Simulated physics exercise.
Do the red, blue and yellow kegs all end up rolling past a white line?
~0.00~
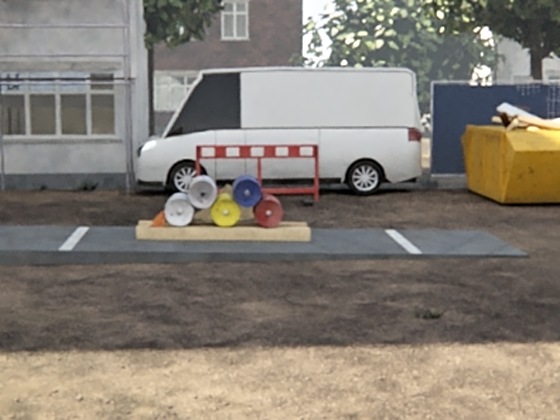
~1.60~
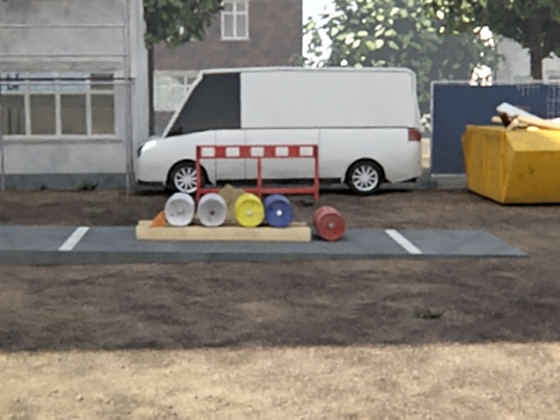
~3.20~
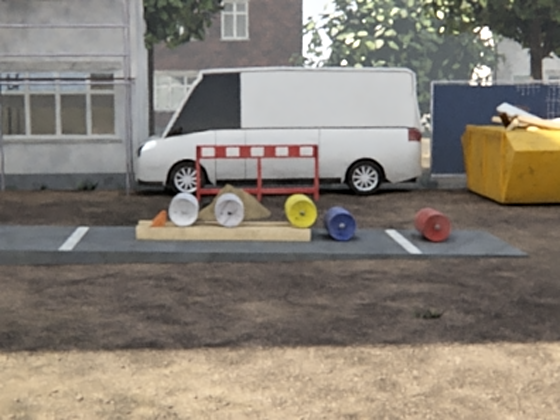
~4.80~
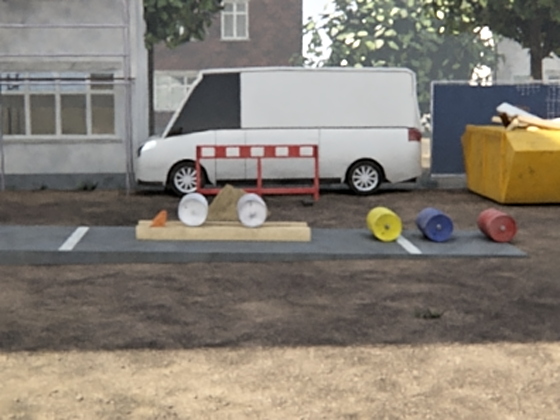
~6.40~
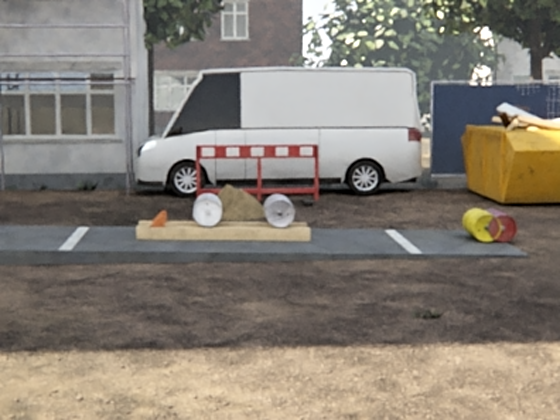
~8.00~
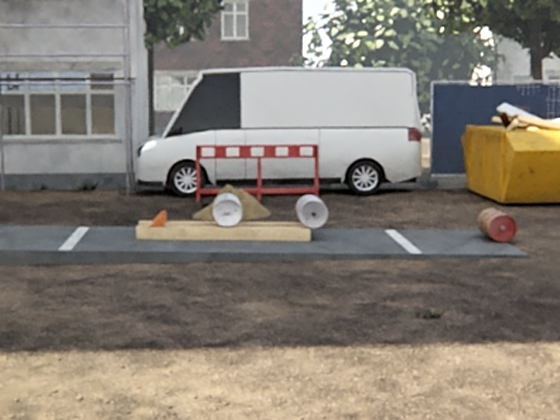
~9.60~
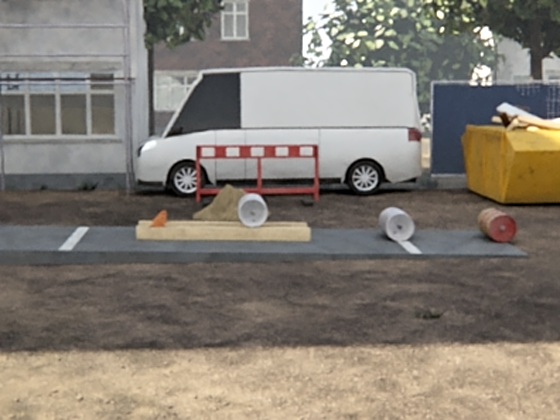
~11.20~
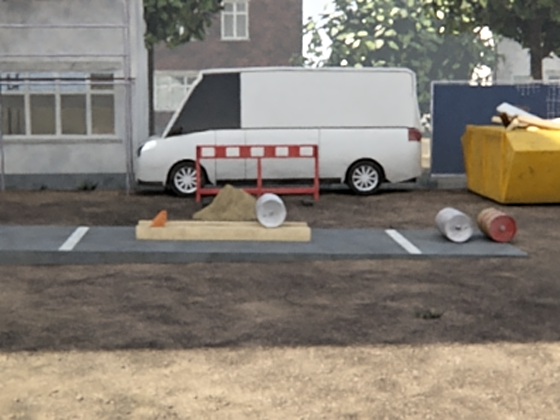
Yes, the red, blue and yellow kegs all roll off to the right and pass the white line on that side.
The clip shows a small stack of white, yellow, blue and red kegs collapsing on a low wooden base before a white van. The red, blue and yellow kegs roll right past a white line, then a white one follows, ending beside the red while another white remains on the base.
